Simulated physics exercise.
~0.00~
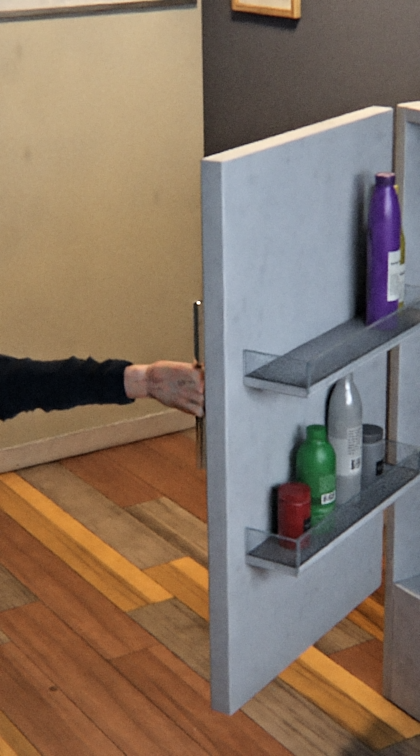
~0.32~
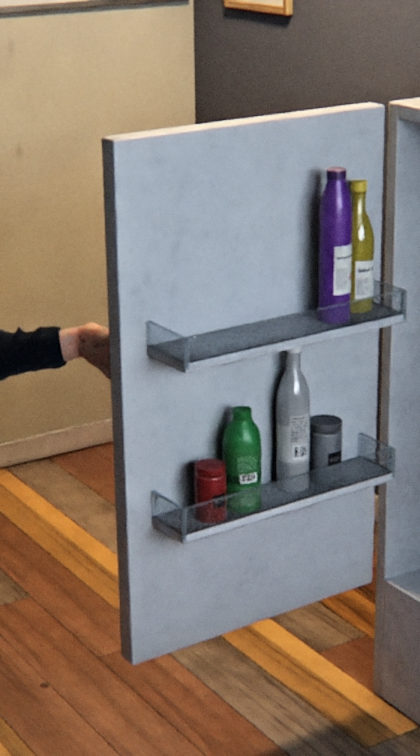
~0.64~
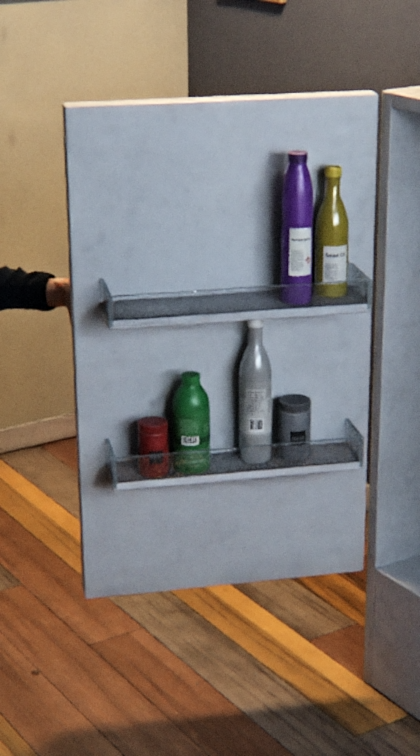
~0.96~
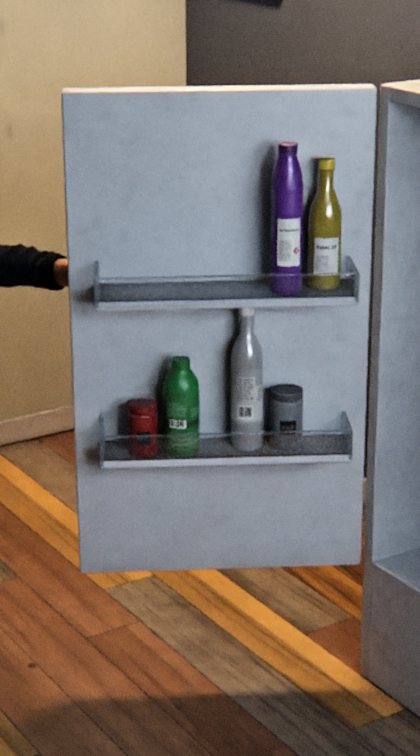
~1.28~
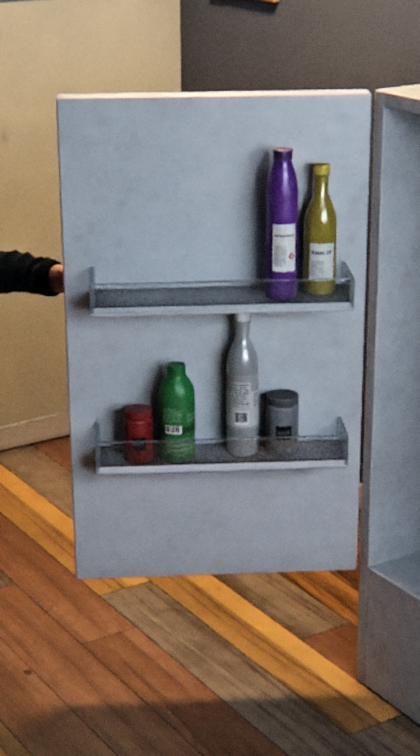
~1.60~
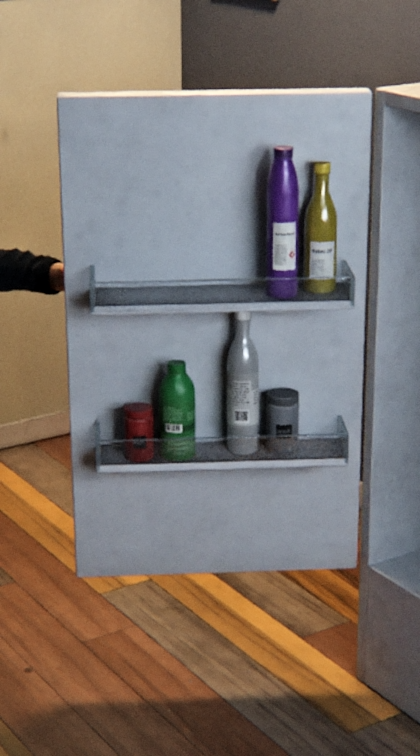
A hand reaching in from the left swung a pale fridge door wide open, bringing its two inner racks of colourful bottles and jars into full view, then held the door still with everything standing upright in place.
